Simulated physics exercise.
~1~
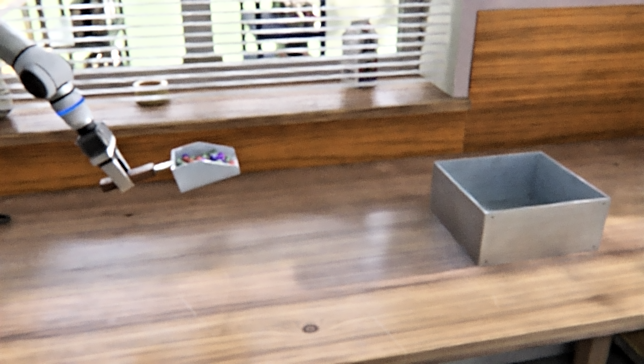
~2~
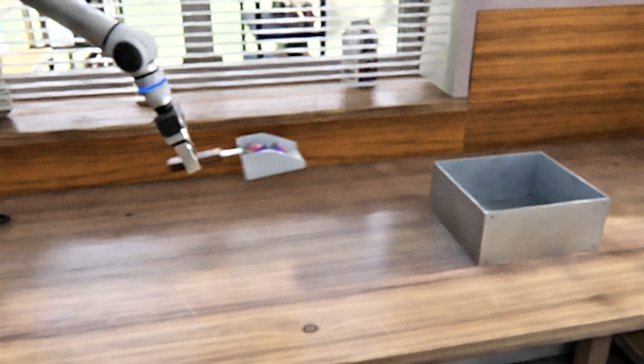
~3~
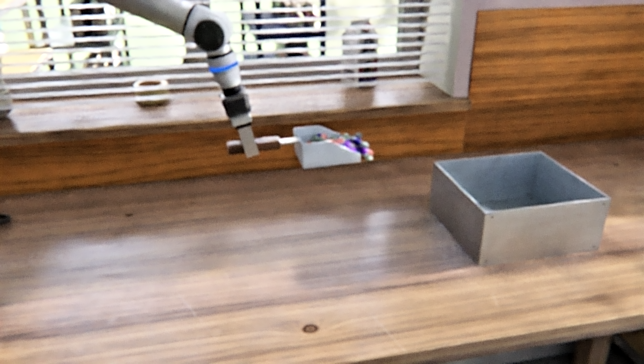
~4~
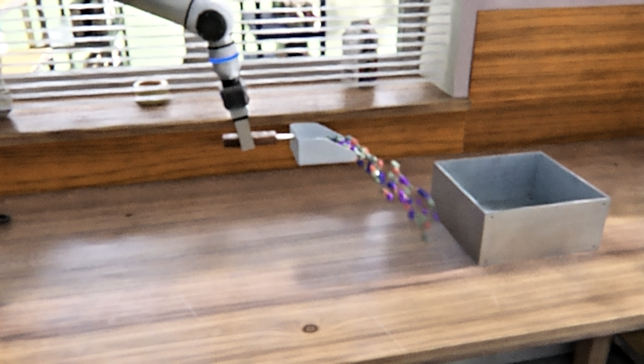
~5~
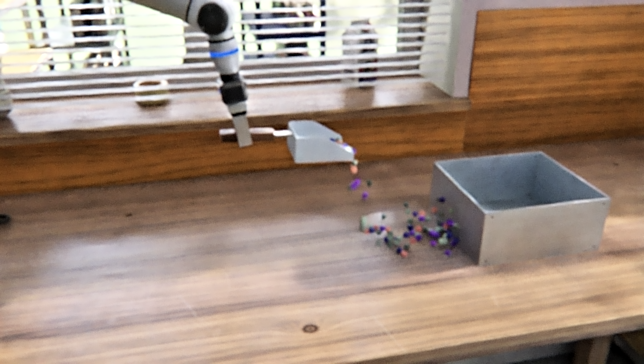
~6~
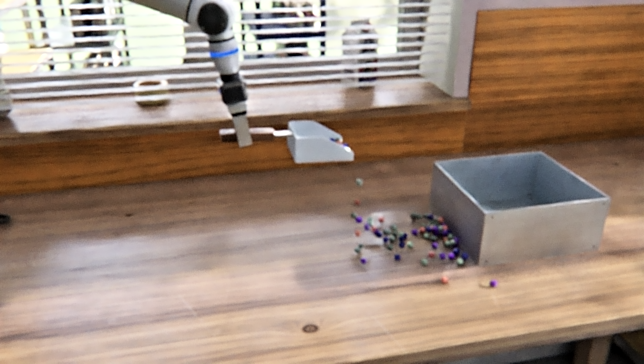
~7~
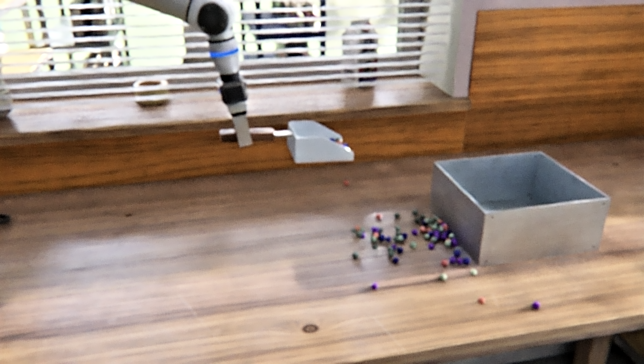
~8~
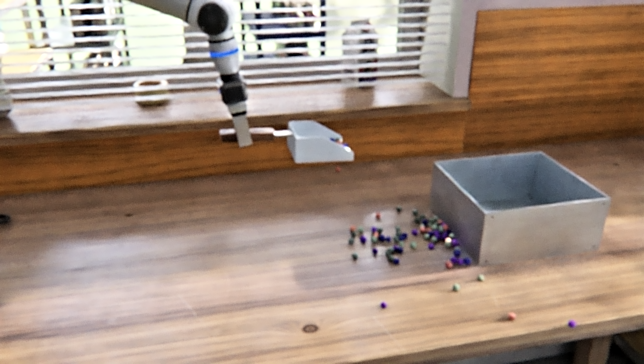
On a wooden counter beneath a window with blinds, a robot arm holds a pale scoop filled with small colourful round sweets, while an open grey bin stands to the right. The arm carries the scoop to the right and slightly upward, and the sweets surge over its open front. As the scoop stops short of the bin and tips slightly forward, they pour out in a long stream. They land on the counter against the bin's near side, and a few roll toward the front edge. The arm holds still, the sweets lie scattered outside, and none are seen entering the bin.
